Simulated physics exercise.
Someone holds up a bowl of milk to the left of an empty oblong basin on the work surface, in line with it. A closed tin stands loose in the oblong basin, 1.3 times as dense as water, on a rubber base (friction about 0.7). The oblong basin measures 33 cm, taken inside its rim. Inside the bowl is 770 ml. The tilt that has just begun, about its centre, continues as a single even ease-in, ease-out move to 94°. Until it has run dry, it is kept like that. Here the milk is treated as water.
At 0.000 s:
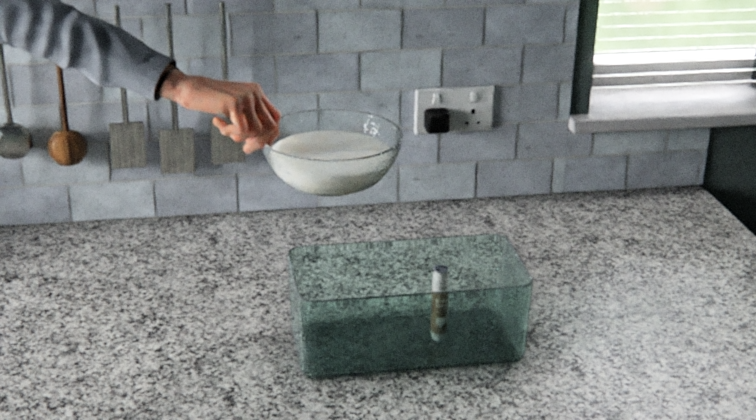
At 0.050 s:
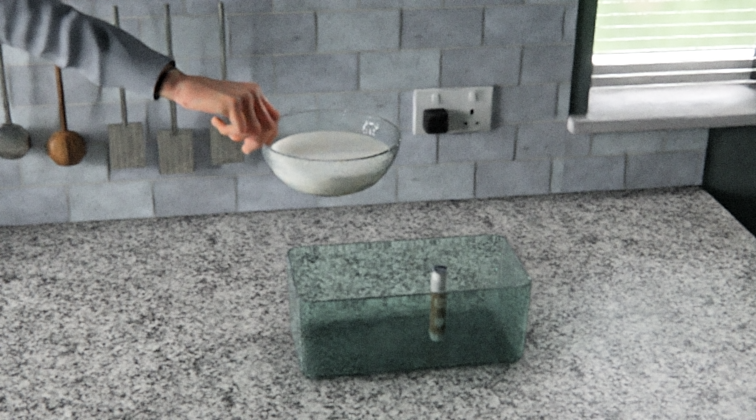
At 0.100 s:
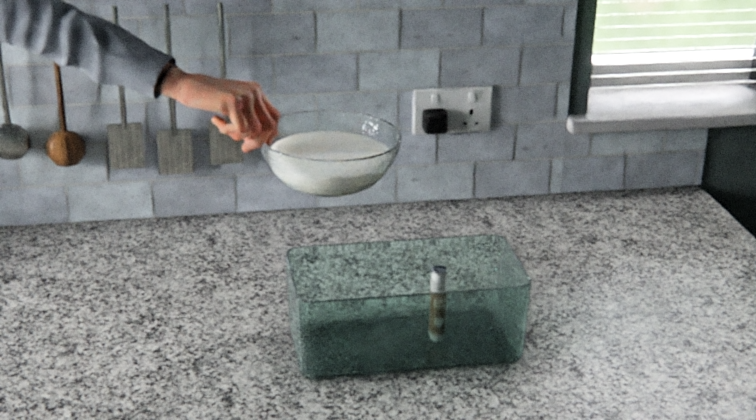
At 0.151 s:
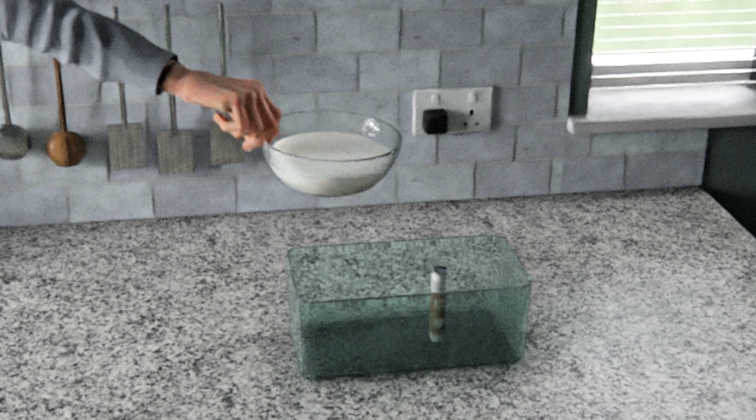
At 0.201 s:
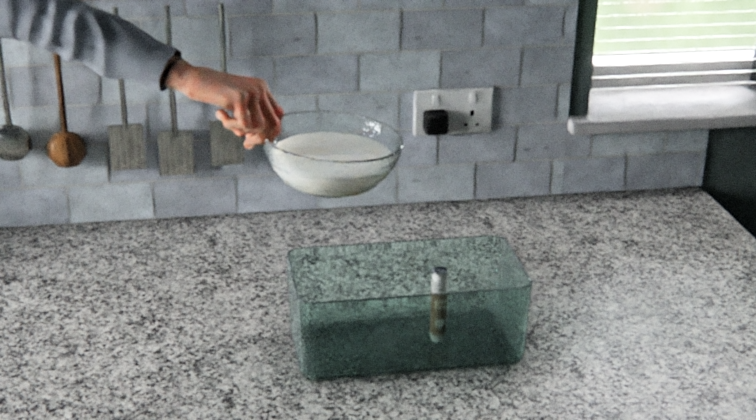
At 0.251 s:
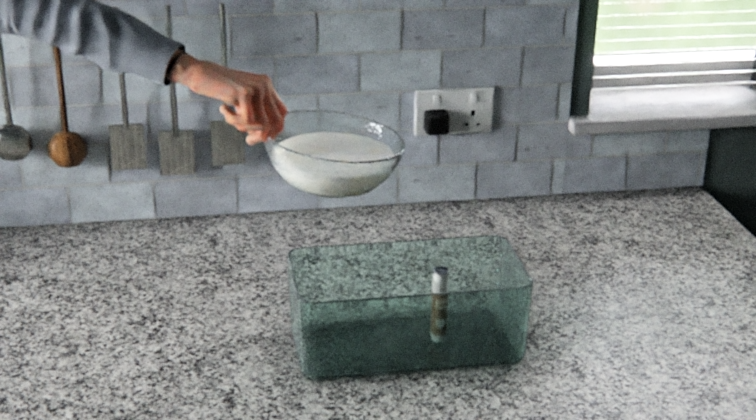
A hand holds a glass bowl of milk above a green basin and tilts it slightly.
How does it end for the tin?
It holds.
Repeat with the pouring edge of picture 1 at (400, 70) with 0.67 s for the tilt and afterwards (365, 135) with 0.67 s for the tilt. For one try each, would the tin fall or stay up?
In the first try it remains standing; in the second it comes down.
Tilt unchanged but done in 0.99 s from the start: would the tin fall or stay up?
Then the tin does not tip.
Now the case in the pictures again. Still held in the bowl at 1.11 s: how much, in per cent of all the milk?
What remains is about 5 percent of it all.
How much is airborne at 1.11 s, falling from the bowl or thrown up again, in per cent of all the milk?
Around 12 percent of it is airborne.
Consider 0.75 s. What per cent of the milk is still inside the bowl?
Close to 62 in a hundred.
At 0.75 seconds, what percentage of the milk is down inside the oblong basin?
Some 7 per cent.
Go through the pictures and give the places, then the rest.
Tilt 0°; pouring edge (400, 132); surface from (268, 154) to (392, 148); the oblong basin's rim runs from (293, 275) to (519, 260); the tin's top is at (441, 272), in the first frame.
Tilt 0°; pouring edge (399, 133); surface from (266, 154) to (391, 148), in the second frame.
Tilt 1°; pouring edge (399, 134); surface from (266, 153) to (391, 149), in the third frame.
Tilt 3°; pouring edge (400, 136); surface from (267, 154) to (391, 150), in the fourth frame.
Tilt 5°; pouring edge (401, 139); surface from (269, 153) to (392, 151), in the fifth frame.
Tilt 7°; pouring edge (403, 142); surface from (271, 154) to (395, 152), in the sixth frame.
By 0.75 s the tilt is 52° and 62 per cent is still to pour; the tin stands where it began.
By 1.11 s the tilt is 84° and 5 per cent is still to pour; the tin stands where it began.
By 1.49 s the tilt is 94° and 0 per cent is still to pour; the tin stands where it began.
By 1.90 s the tilt is 94° and 0 per cent is still to pour; the tin stands where it began.
At rest the tin stands where it began.
